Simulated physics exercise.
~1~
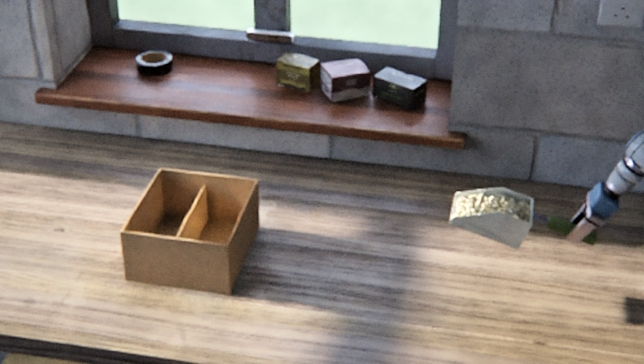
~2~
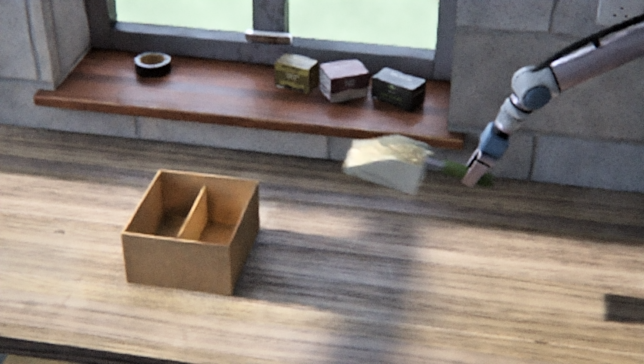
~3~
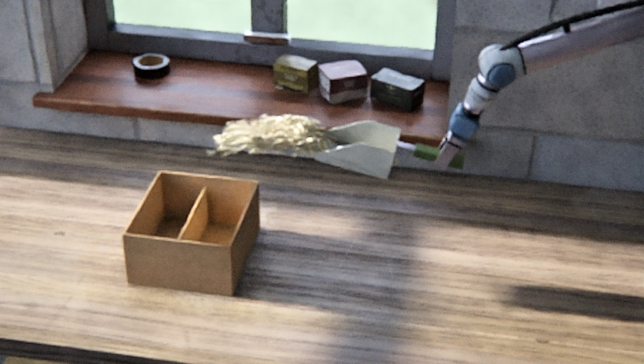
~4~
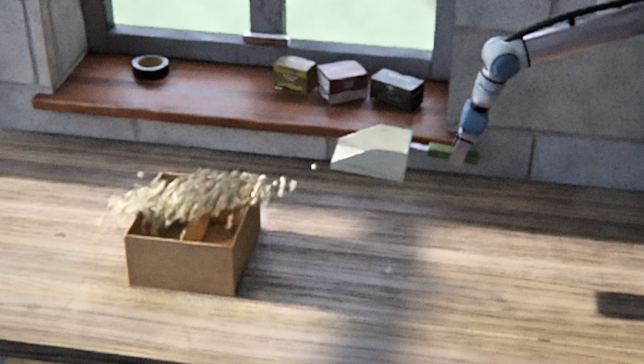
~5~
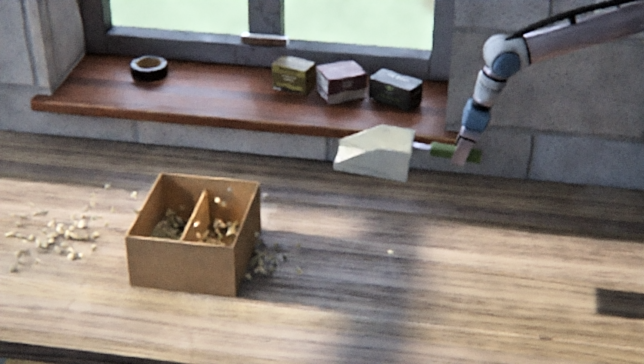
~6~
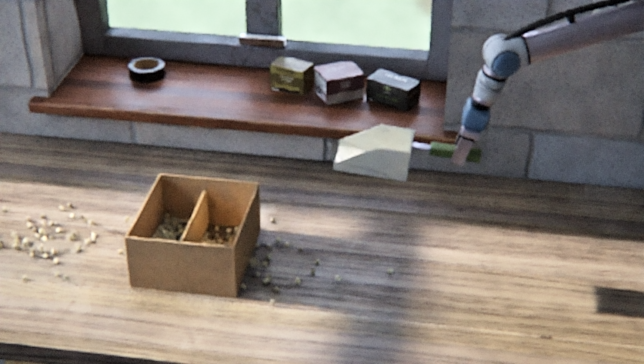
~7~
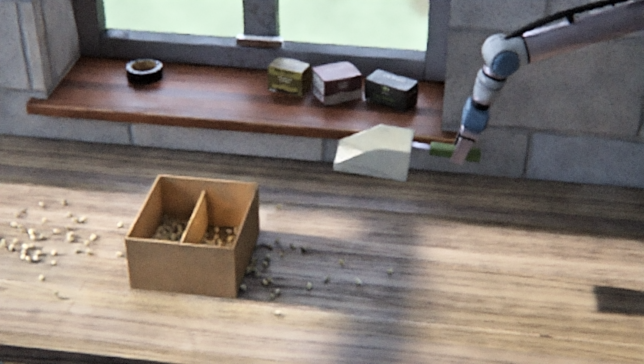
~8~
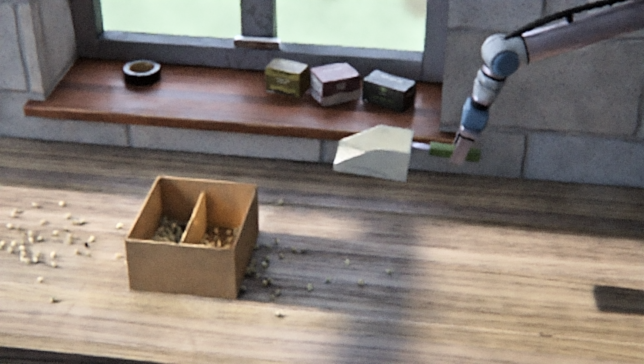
A robotic arm swung a pale scoop of dried beans leftward over a wooden table and stopped short, flinging them toward a divided wooden box, where many landed in both compartments while the rest scattered across the tabletop on either side.
